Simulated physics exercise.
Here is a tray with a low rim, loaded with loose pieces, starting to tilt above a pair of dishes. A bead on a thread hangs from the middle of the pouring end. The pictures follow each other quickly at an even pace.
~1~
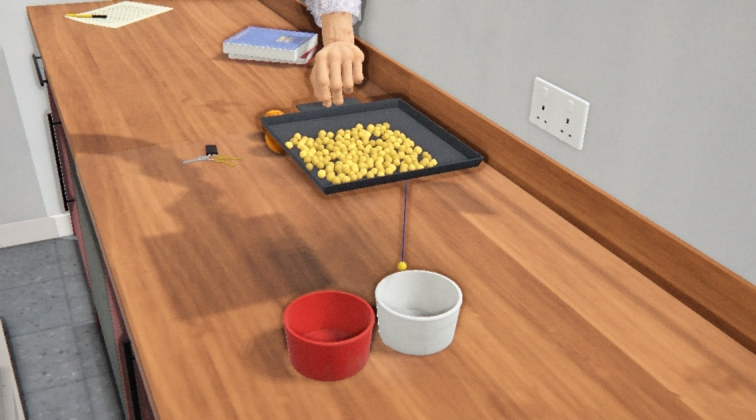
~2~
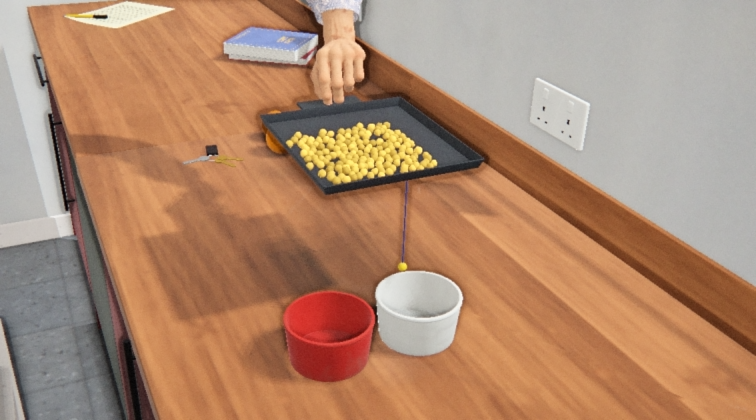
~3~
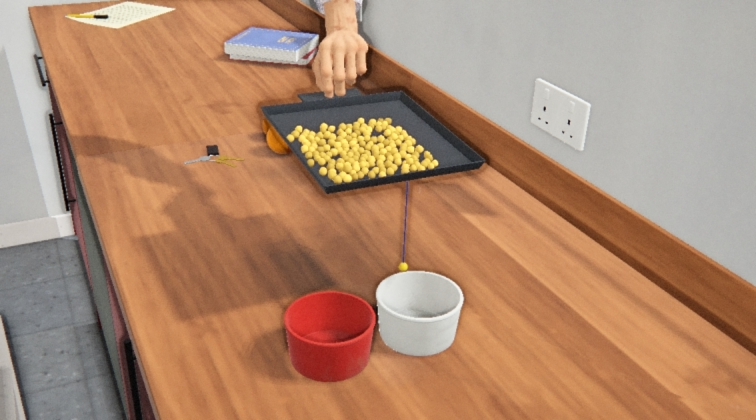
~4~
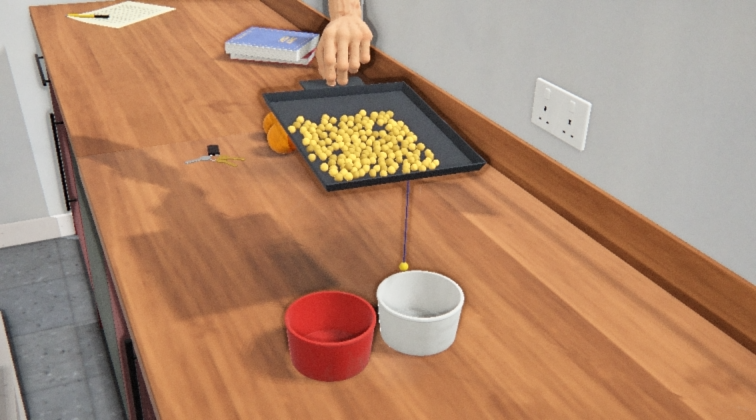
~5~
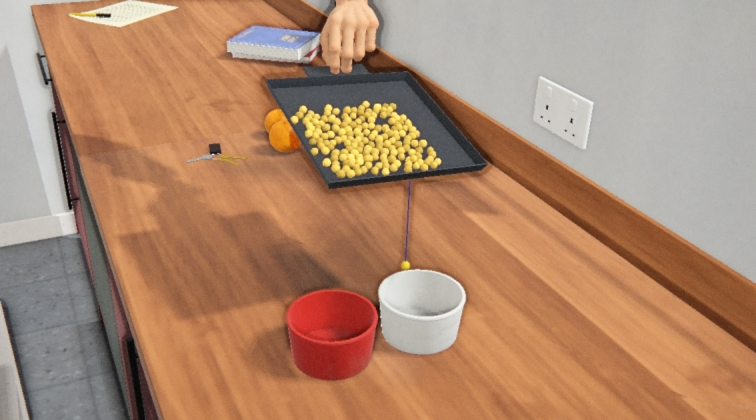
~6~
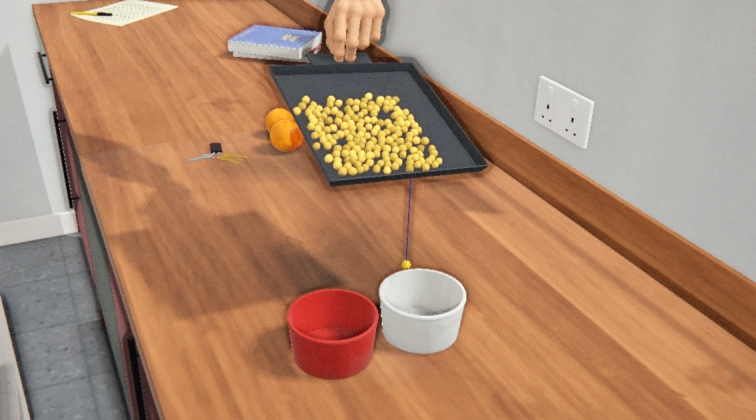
A hand slowly raising the far end of a dark tray of yellow balls, tilting it toward the viewer above red and white dishes.
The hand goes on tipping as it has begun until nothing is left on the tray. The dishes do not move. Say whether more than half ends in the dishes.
They take under half between them.
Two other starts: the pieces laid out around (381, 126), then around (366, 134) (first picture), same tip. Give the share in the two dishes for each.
Roughly 30 per cent, and 40 per cent.
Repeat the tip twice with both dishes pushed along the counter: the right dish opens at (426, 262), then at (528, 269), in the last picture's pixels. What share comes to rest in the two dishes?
Roughly 20 per cent, and 60 per cent.
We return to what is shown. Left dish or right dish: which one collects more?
The winner is the right-hand dish.
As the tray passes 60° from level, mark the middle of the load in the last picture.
At about (411, 151).
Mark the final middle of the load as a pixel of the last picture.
Near (466, 317).
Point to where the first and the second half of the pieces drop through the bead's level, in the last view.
The first part at (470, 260); the rest at (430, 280).
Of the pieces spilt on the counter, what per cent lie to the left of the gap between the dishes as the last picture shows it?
Roughly 0 in a hundred.
Soon after the last picture, tray tipped steeply; nearly all on the tray; a stray few in the air.
A little later, tray tipped right over; most on the tray; a stray few in the right dish; a small part outside both; a small part in the air.
Later still, tray tipped past a quarter turn; a stray few in the left dish; about a third in the right dish; about two thirds outside both.
At rest, tray tipped past a quarter turn; a stray few in the left dish; about a third in the right dish; about two thirds outside both.
